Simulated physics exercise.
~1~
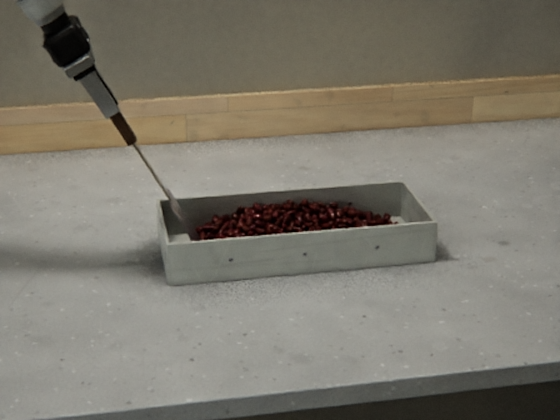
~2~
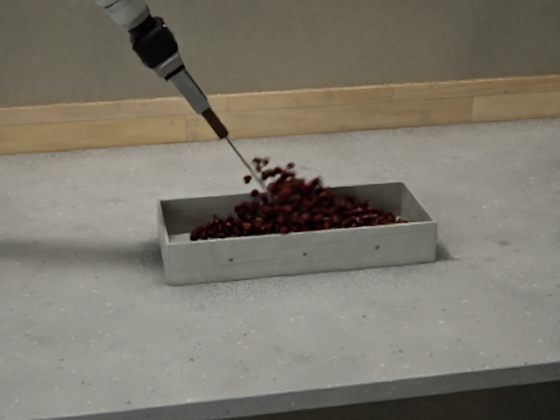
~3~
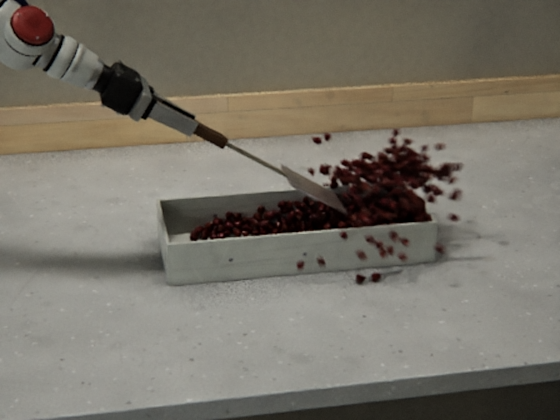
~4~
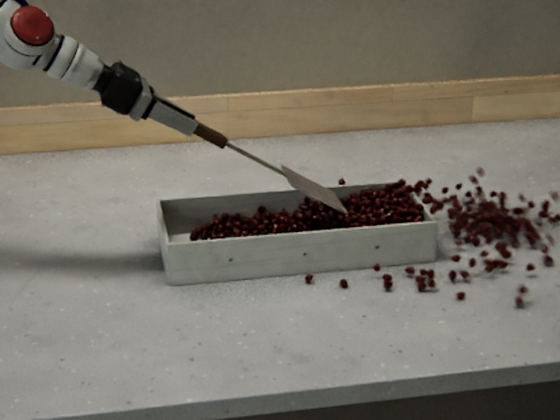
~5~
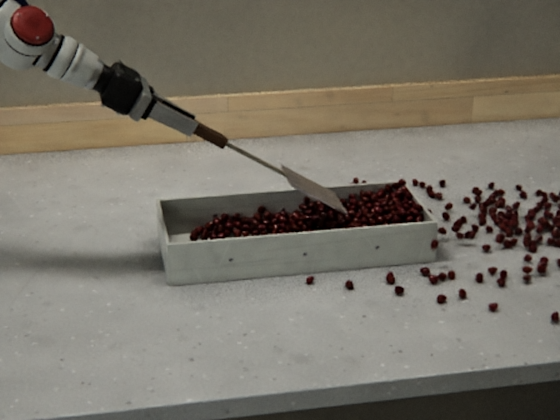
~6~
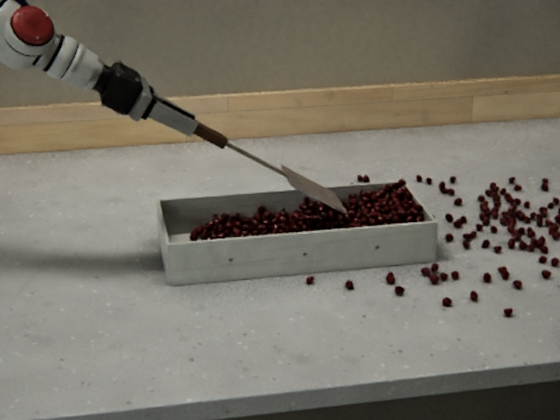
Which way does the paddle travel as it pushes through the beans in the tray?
The paddle travels to the right, starting near the left end of the tray and stopping past its middle.
